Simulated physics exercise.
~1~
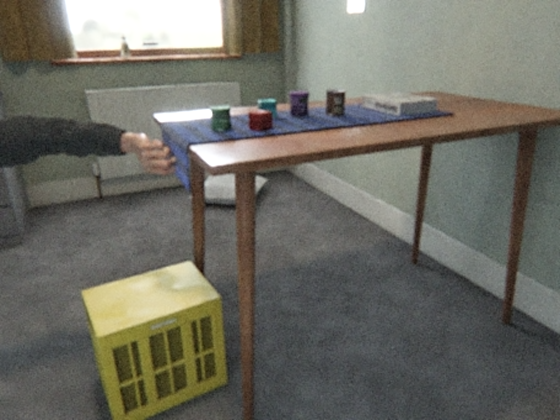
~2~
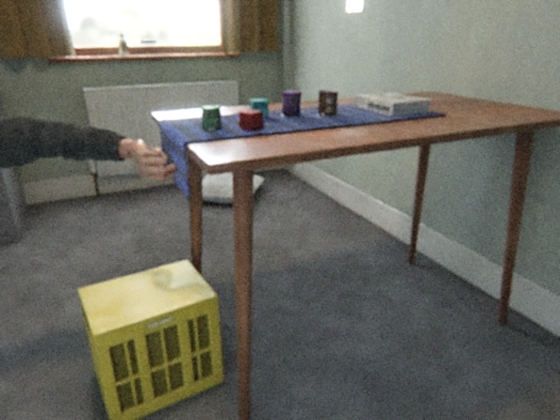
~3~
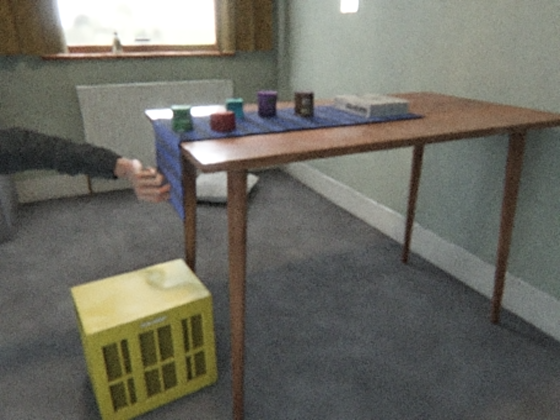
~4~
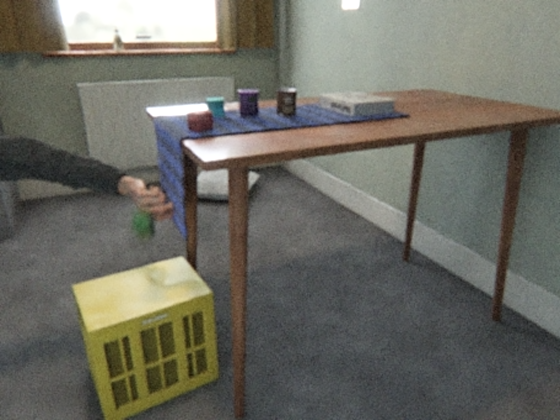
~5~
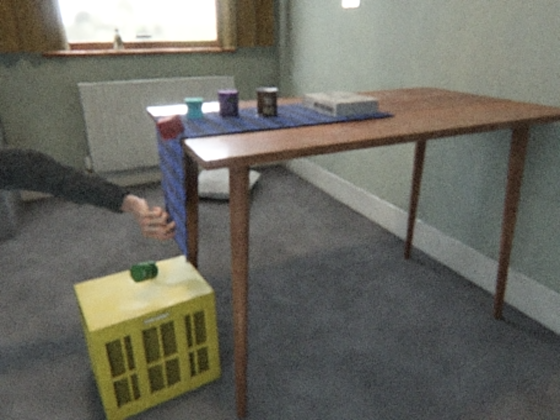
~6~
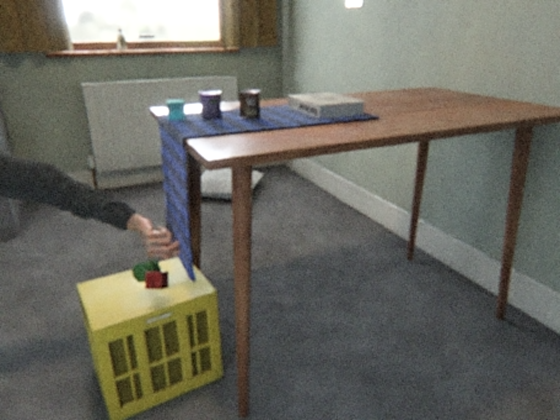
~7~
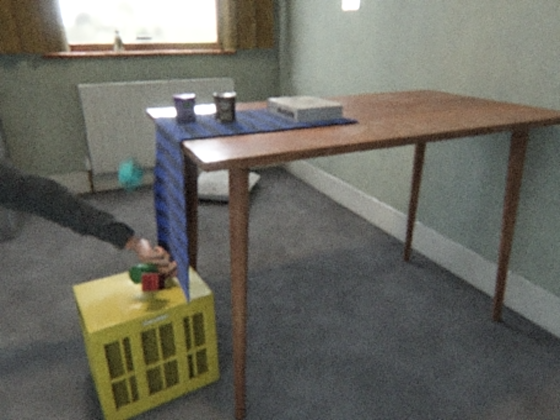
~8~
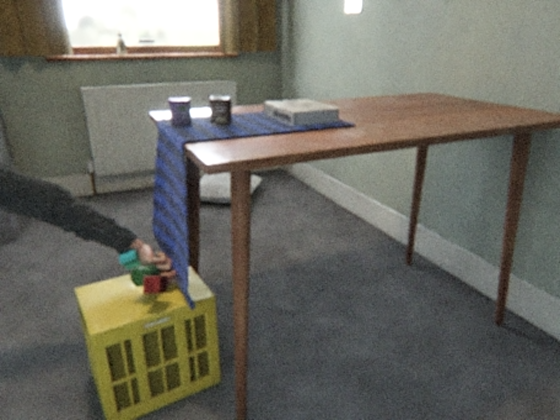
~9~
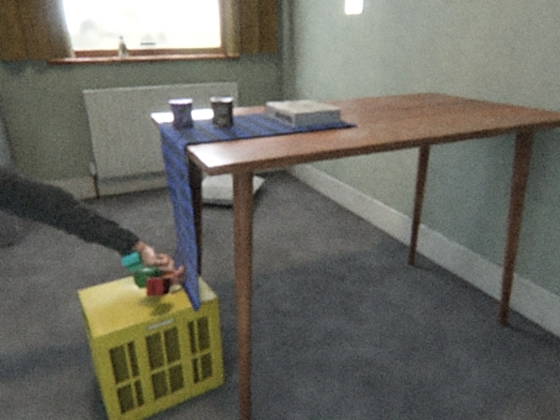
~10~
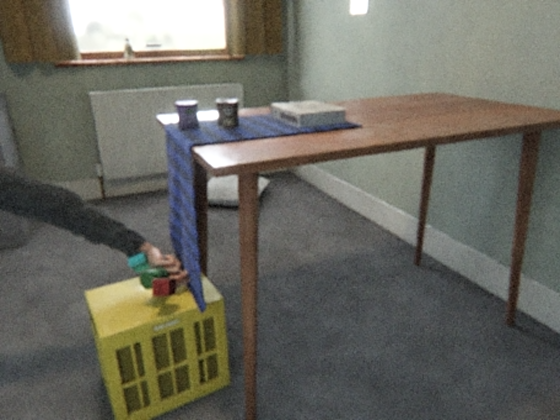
A hand slowly pulled a blue scarf down over the left end of a wooden desk, and the green, red and turquoise items dropped off in turn, ending by the hand on the yellow crate, while the purple can stayed upright on the desk.
